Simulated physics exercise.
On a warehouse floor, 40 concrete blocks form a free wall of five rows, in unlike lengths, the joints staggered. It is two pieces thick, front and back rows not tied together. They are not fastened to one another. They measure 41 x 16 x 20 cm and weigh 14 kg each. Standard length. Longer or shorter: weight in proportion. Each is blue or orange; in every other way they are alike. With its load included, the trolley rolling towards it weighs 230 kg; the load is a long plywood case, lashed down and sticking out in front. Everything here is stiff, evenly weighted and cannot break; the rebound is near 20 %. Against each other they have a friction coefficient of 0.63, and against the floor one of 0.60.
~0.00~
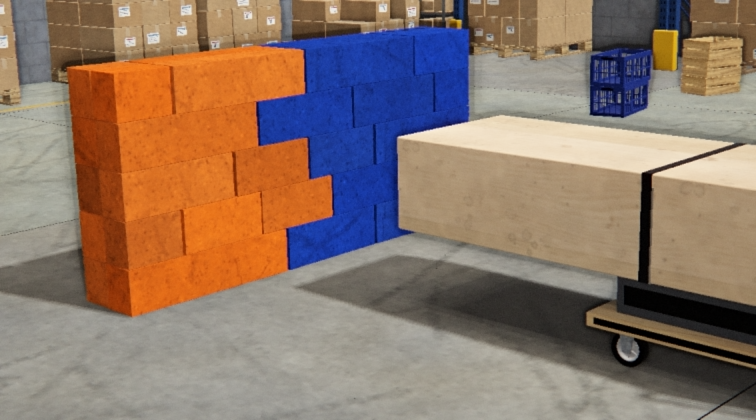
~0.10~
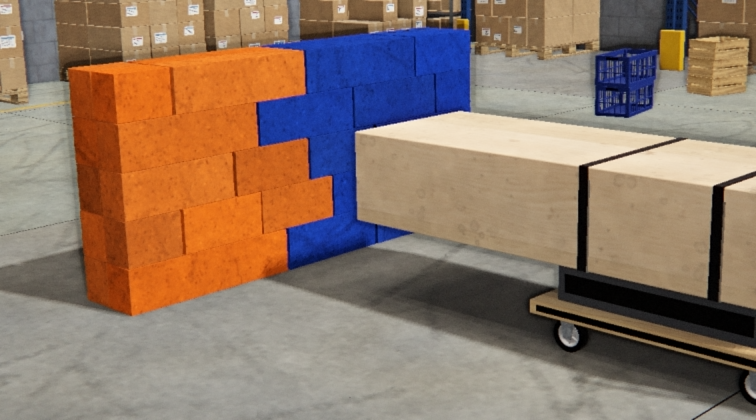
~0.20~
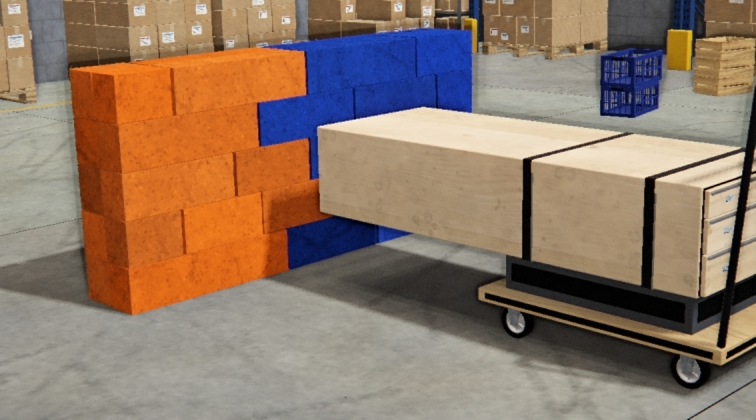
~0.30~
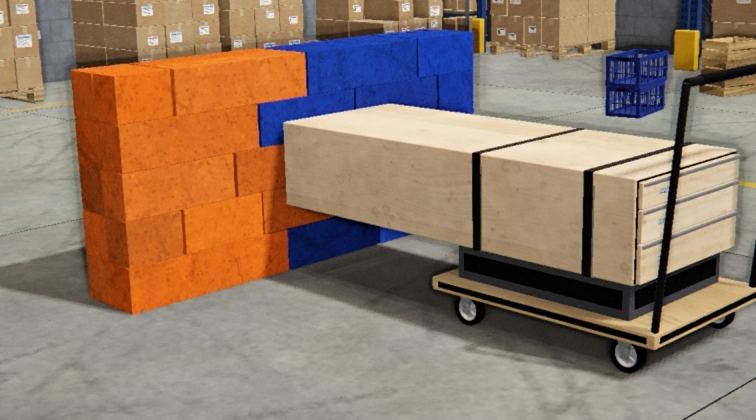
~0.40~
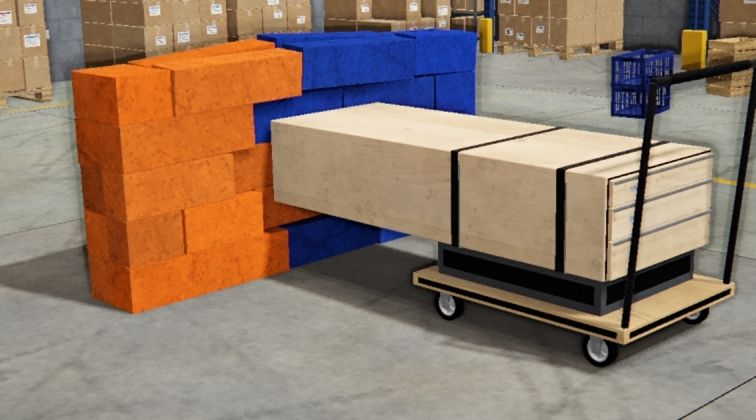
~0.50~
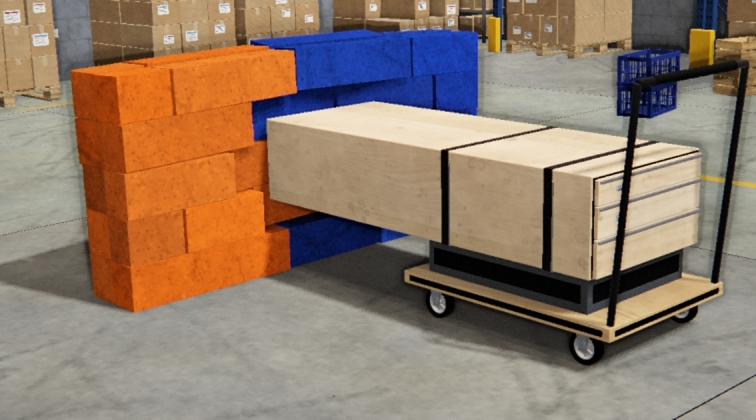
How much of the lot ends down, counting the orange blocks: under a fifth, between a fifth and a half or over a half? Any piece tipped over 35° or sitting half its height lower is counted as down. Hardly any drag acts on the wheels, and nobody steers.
Down in the end: One fifth to one half.
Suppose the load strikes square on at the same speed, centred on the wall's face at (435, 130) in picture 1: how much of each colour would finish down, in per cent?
Down at the end: Blue 70 percent, orange 10 percent.
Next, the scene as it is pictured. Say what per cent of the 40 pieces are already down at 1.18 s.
30 %.
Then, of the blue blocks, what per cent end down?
Blue: 40 per cent.
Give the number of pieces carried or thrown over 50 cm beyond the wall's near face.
Around 12 of the pieces.
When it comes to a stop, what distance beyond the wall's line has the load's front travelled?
10 cm beyond.
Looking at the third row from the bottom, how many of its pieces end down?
Exactly 3 finish down.
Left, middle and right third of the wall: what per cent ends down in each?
Left 20, middle 40, right 40 per cent.
By 0.68 s, load 10 cm past the wall's line, still rolling; none of the 18 orange blocks down (1 of 40 in all colours); top orange block tilted 3°; top blue block tilted 6°.
By 0.90 s, load 9 cm past the wall's line, stopped; 3 of the 18 orange blocks down (11 of 40 in all colours); top orange block tilted 4°; top blue block tilted 4°.
By 1.18 s, load 9 cm past the wall's line, stopped; 5 of the 18 orange blocks down (13 of 40 in all colours); top orange block moved 53 mm; top blue block tilted 4°.
When it is over (2.2 s), load 9 cm past the wall's line, stopped; 5 of the 18 orange blocks down (13 of 40 in all colours); top orange block moved 6 cm; top blue block unmoved. That is 28 per cent. In pixels of the last frame, middles, top orange block near (224, 82), top blue block near (439, 54).
